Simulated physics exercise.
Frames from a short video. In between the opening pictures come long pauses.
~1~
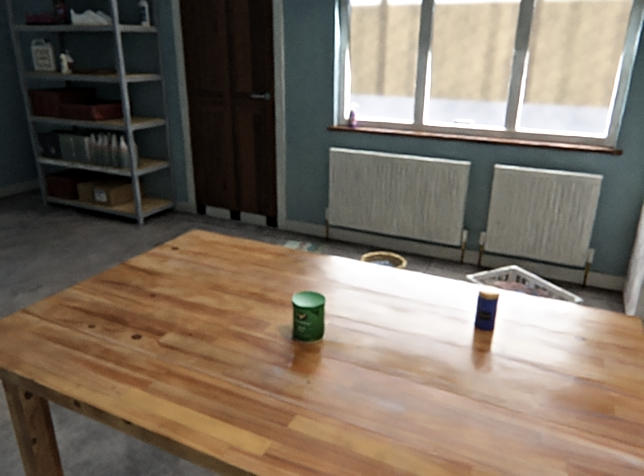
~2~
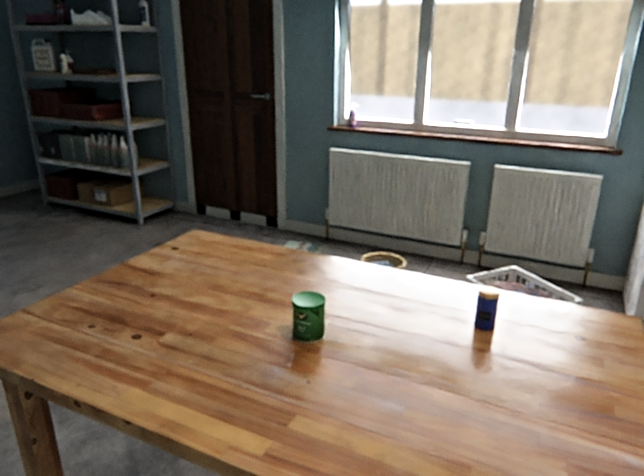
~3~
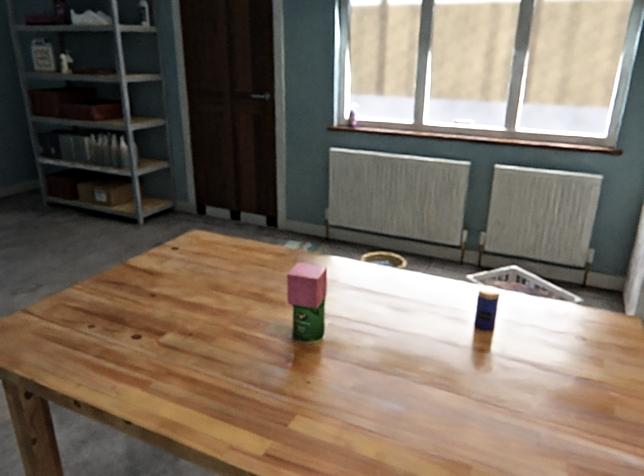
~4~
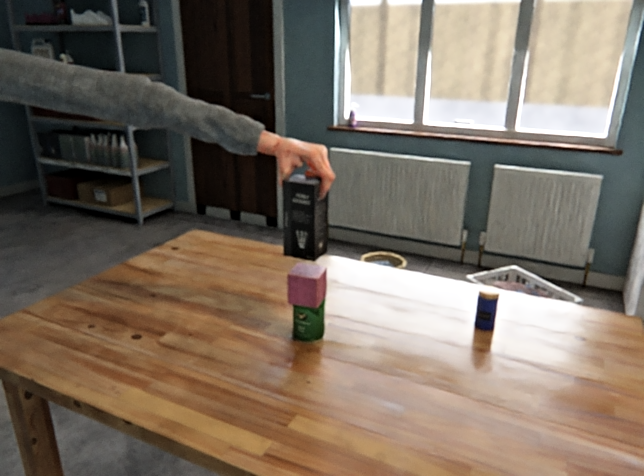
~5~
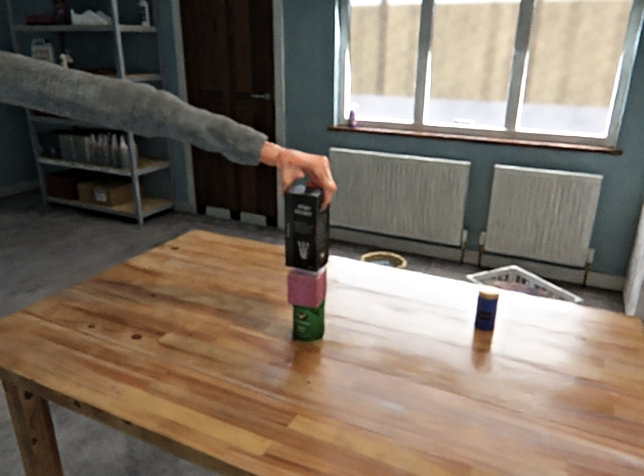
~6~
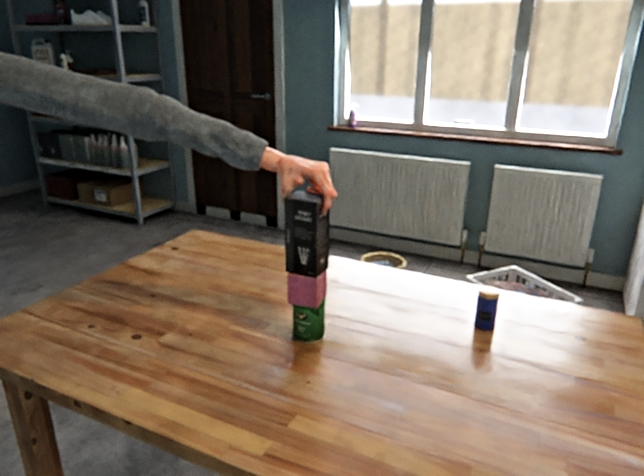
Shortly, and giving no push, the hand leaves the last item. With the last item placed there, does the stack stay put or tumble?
You'll see everything stays upright.
Then, 0.30 s later than the last frame, all is still.
Then, 0.70 s later than the last frame, black carton resting near (307, 234).
When it is over, all 4 as before. End places, in pixels of the last picture, black carton near (307, 234). The pile stays up.
